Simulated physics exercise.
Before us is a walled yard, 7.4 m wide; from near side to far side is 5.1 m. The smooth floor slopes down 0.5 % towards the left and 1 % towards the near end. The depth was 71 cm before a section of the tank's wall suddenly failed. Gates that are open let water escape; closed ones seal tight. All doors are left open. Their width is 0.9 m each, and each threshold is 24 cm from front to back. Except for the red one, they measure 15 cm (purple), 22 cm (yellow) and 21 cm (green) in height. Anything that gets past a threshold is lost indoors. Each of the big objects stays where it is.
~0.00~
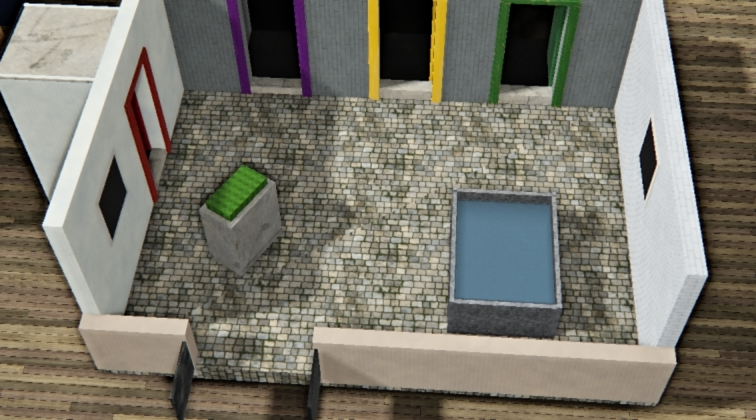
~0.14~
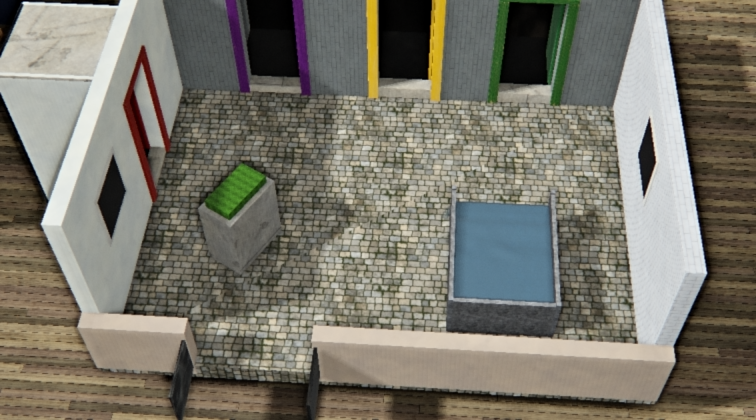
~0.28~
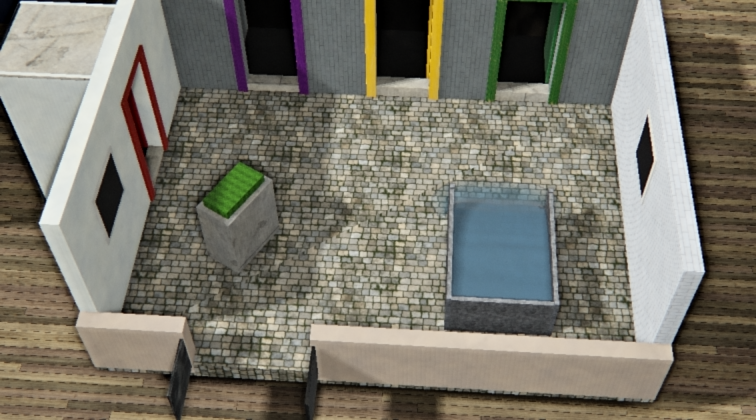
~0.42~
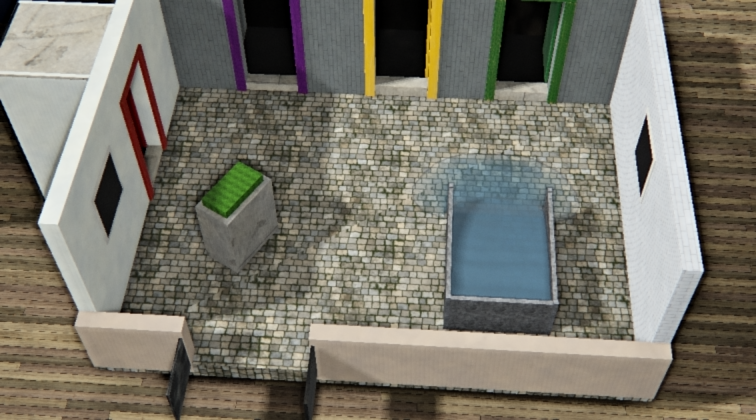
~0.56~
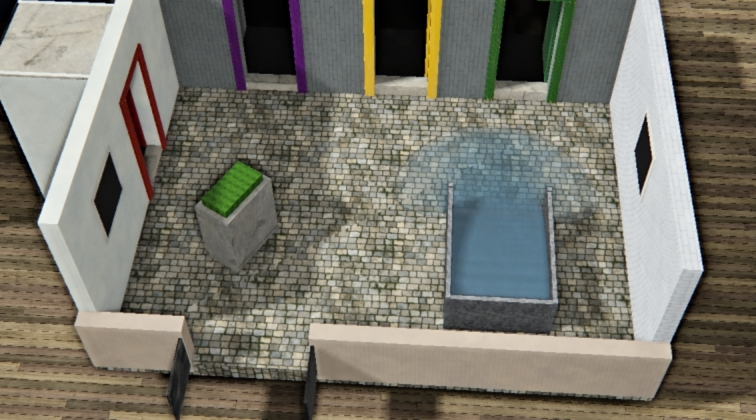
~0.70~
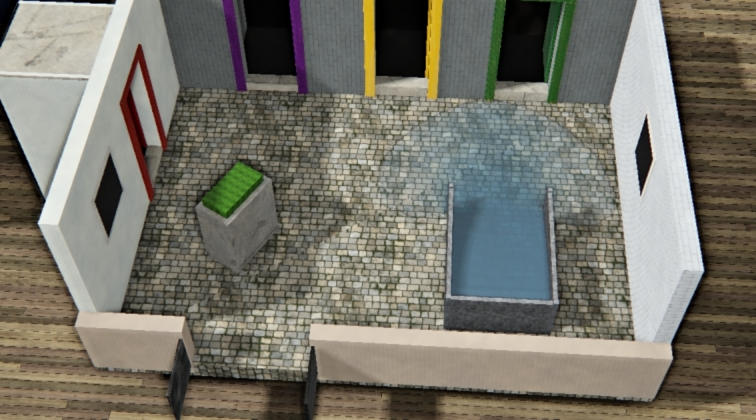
A walled yard with a cobbled floor held a gray tank of blue water, whose far side gave way, and the water poured out and fanned across the stones toward the green doorway.
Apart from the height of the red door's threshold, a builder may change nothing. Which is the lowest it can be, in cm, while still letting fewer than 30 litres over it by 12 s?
No lower than about 7.5 cm.
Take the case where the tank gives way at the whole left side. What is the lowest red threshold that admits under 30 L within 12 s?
If so: Around 11.0 cm.
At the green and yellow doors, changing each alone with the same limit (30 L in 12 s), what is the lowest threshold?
Some 25 cm for green, some 13.5 cm for yellow.
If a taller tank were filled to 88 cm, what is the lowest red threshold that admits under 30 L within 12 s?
A step of about 9.5 cm does it.
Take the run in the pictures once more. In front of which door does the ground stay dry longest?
Last in order comes the red door.
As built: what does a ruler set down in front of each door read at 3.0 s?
Door by door, in centimetres - purple 7, yellow 15, green 23, red 0.
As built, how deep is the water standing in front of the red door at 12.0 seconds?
You'd measure close to 5.5 cm there.
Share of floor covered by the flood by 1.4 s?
Near 30 per cent is wet.
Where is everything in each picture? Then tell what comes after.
The tank at (504, 249) is whole and still, 71 cm deep; the red door at (150, 132) is dry, in the first frame.
Water pours out on the far side and has run 0.3 m, to a hidden place; about 6 cm deep outside, 71 cm at the back, in the second frame.
The gap is on the far side, the front 0.8 m out at (479, 184); the back of the tank holds 71 cm, in the third frame.
The gap is on the far side, the front 1.3 m out at (478, 157); the back of the tank holds 70 cm, in the fourth frame.
Water pours out on the far side and has run 1.9 m, to (485, 129); about 7 cm deep outside, 62 cm at the back, in the fifth frame.
The front is at (472, 106), 2.4 m from the gap on the far side; 6.1 m2 of floor is wet, 60 cm left at the back; 3.7 m in a straight line remain to the red door at (145, 130), in the sixth frame.
After 1.4 s water covers 30 % of the floor, deepest (34 cm) near (482, 101); it has not reached the red door.
After 3.0 s water covers 40 % of the floor, deepest (24 cm) near (599, 106); it has not reached the red door.
After 12.0 s water covers 90 % of the floor, deepest (11 cm) near (113, 344); 6 cm at the red door, 2 litres in over its 12 cm threshold.
At the red door as built, the water arrived by 3.4 s and peaked near 13 cm at 4.2 s.
With a threshold of 6.5 cm, 45 litres would have come in within the 12 s; with 8.5 cm, 19 litres. So under 30 litres takes about 7.5 cm.
